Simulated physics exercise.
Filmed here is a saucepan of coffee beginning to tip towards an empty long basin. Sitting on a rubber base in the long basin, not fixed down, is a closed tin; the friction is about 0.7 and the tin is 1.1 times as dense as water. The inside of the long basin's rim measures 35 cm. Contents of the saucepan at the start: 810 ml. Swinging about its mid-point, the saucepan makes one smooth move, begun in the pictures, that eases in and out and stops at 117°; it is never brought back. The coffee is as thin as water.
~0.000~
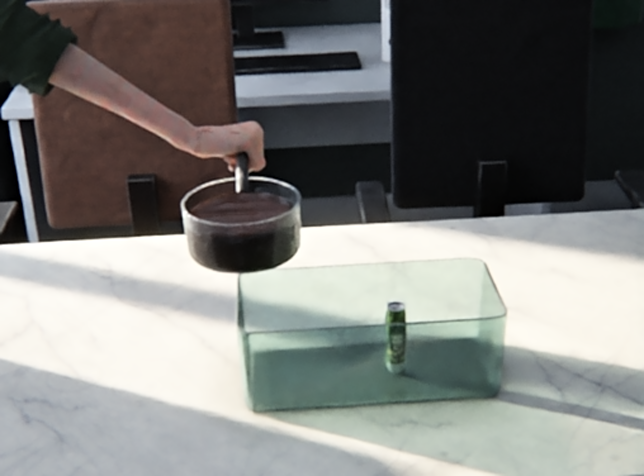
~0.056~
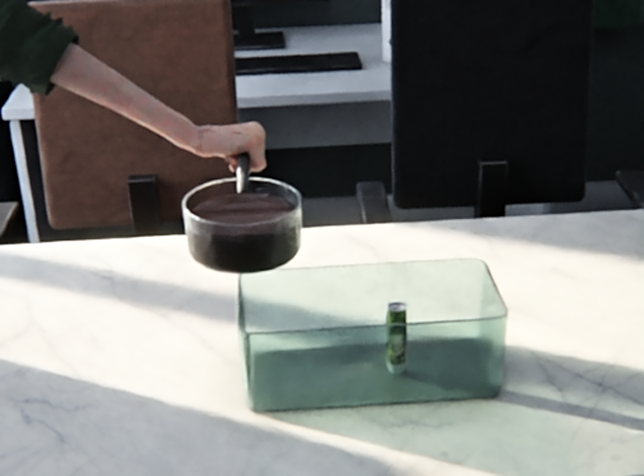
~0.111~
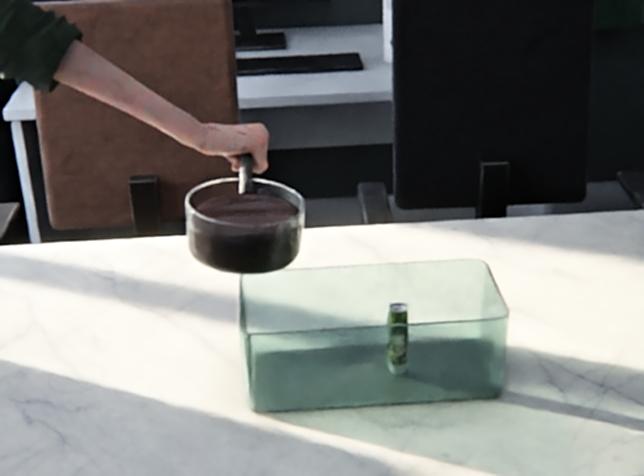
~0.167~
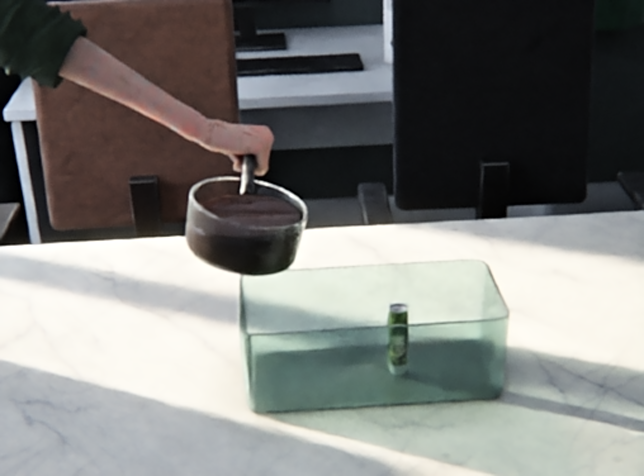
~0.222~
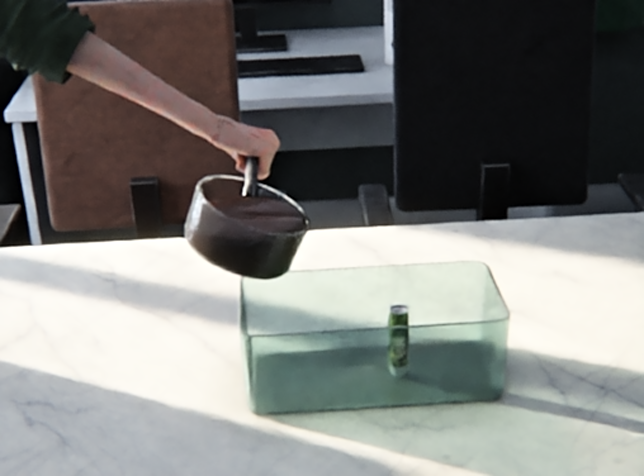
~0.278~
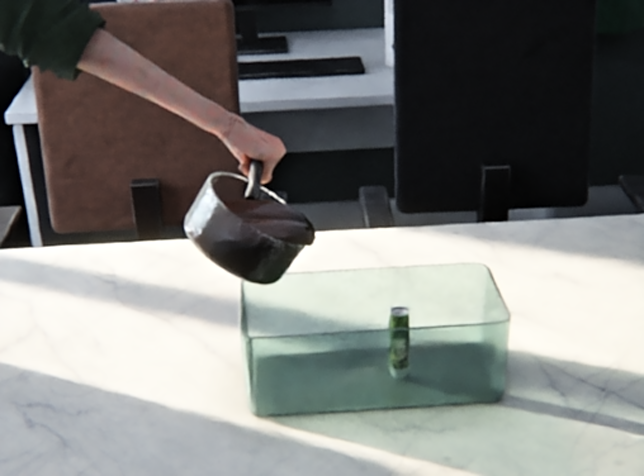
In this clip, a hand holds a saucepan of dark coffee above the left end of a translucent green basin containing a small green tin, then tilts the pan steadily rightward, bringing the coffee to its lowered rim.
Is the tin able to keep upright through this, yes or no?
Yes, it remains upright.
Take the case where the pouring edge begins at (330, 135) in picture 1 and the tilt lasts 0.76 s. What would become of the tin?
Result: Tin tipped over.
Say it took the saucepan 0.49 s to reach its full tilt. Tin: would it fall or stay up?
In that case the tin stays vertical.
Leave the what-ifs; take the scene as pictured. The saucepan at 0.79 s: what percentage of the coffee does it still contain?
2 %.
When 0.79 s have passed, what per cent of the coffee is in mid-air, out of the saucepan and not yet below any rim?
Around 3 percent of the liquid.
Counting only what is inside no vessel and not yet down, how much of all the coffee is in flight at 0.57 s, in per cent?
Estimate: About 26 % of all of it.
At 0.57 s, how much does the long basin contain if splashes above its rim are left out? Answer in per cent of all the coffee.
Close to 56 in a hundred.
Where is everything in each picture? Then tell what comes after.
The first frame shows tilt 0°; pouring edge (300, 199); surface from (186, 215) to (298, 209); the long basin's rim runs from (238, 302) to (495, 287); the tin's top is at (396, 309).
The second frame shows tilt 2°; pouring edge (301, 200); surface from (188, 215) to (299, 210).
The third frame shows tilt 6°; pouring edge (304, 205); surface from (190, 215) to (302, 212).
The fourth frame shows tilt 13°; pouring edge (307, 213); surface from (190, 215) to (304, 214).
The fifth frame shows tilt 23°; pouring edge (309, 223); surface from (190, 216) to (308, 217).
The sixth frame shows tilt 35°; pouring edge (308, 237); surface from (190, 217) to (304, 226); 4 per cent is over the edge.
Then, 0.57 s in, the tilt is 100° and 18 per cent is still to pour; the tin stands where it began.
Then, 0.79 s in, the tilt is 117° and 2 per cent is still to pour; the tin stands where it began.
Then, 1.01 s in, the tilt is 117° and 0 per cent is still to pour; the tin stands where it began.
Then, 1.26 s in, the tilt is 117° and 0 per cent is still to pour; the tin stands where it began.
Finally, the tin stands where it began.
